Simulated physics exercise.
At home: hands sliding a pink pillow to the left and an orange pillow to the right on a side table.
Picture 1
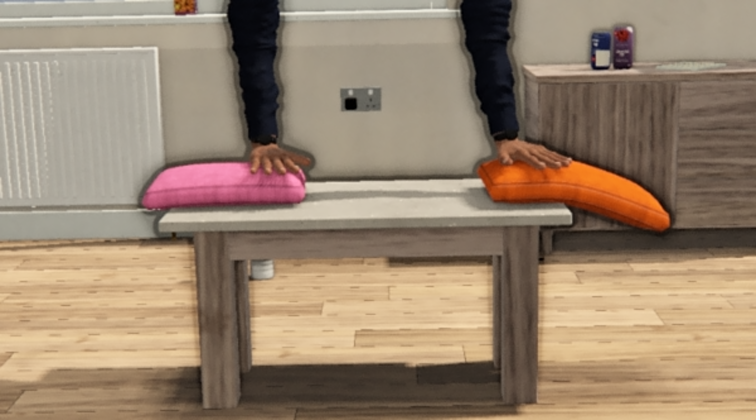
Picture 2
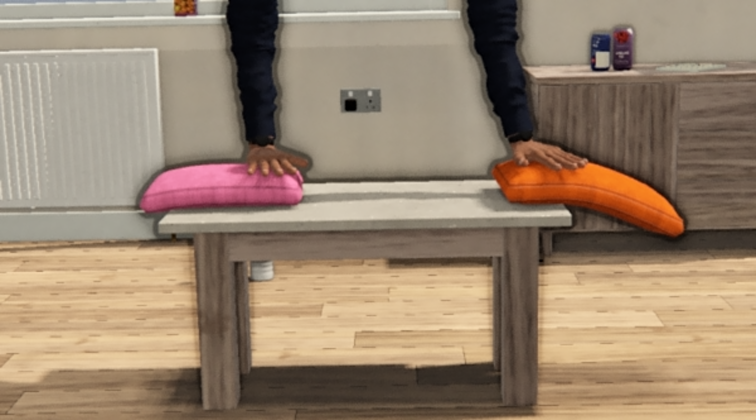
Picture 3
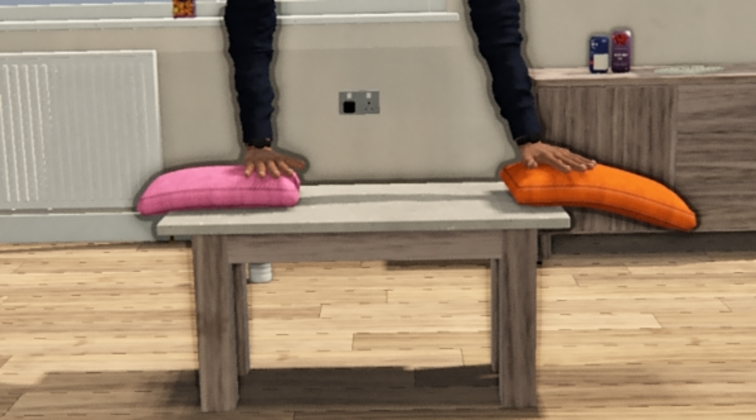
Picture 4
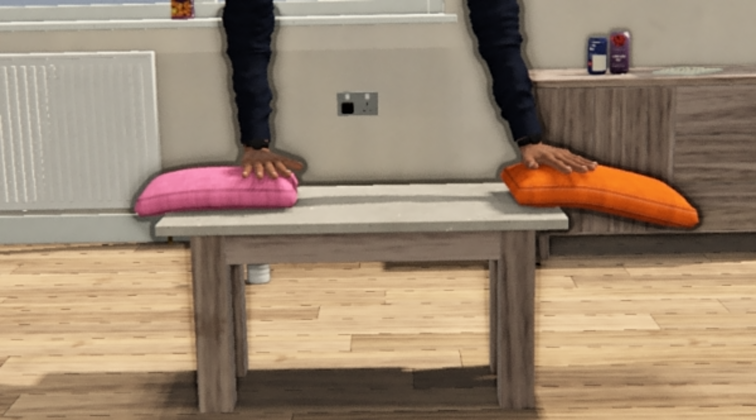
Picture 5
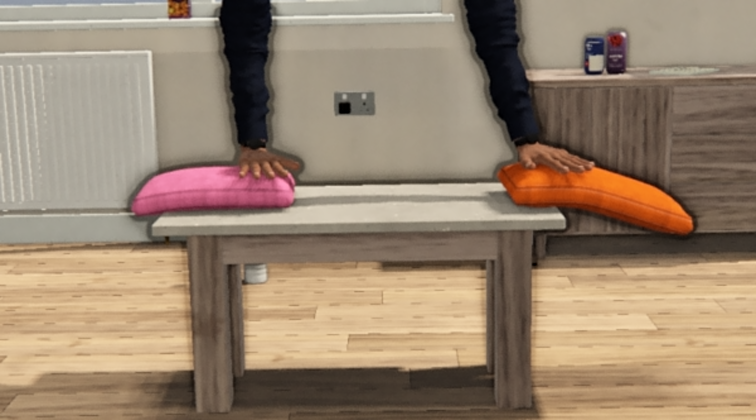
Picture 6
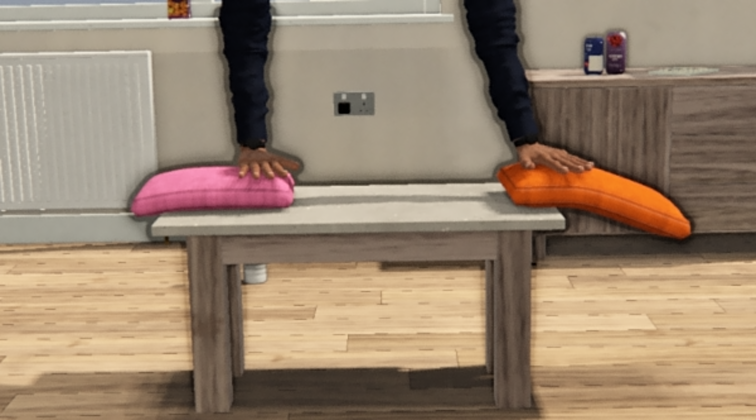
To begin with, two hands rest on a pink pillow and an orange pillow at opposite ends of a side table. The right hand slides the orange pillow rightward until well over half overhangs, while the pink one barely shifts left; then both hands and pillows stay almost still.
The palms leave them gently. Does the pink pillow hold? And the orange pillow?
Outcome: The pink pillow stays up there. The orange pillow tips over and falls.
Then, 0.52 s after the last picture, pink pillow lying still; orange pillow falling near (594, 302).
Then, 0.90 s after the last picture, pink pillow lying still; orange pillow on the floor near (527, 339).
At rest, pink pillow lying still; orange pillow on the floor near (501, 359). The pink pillow remains on top and the orange pillow goes down.
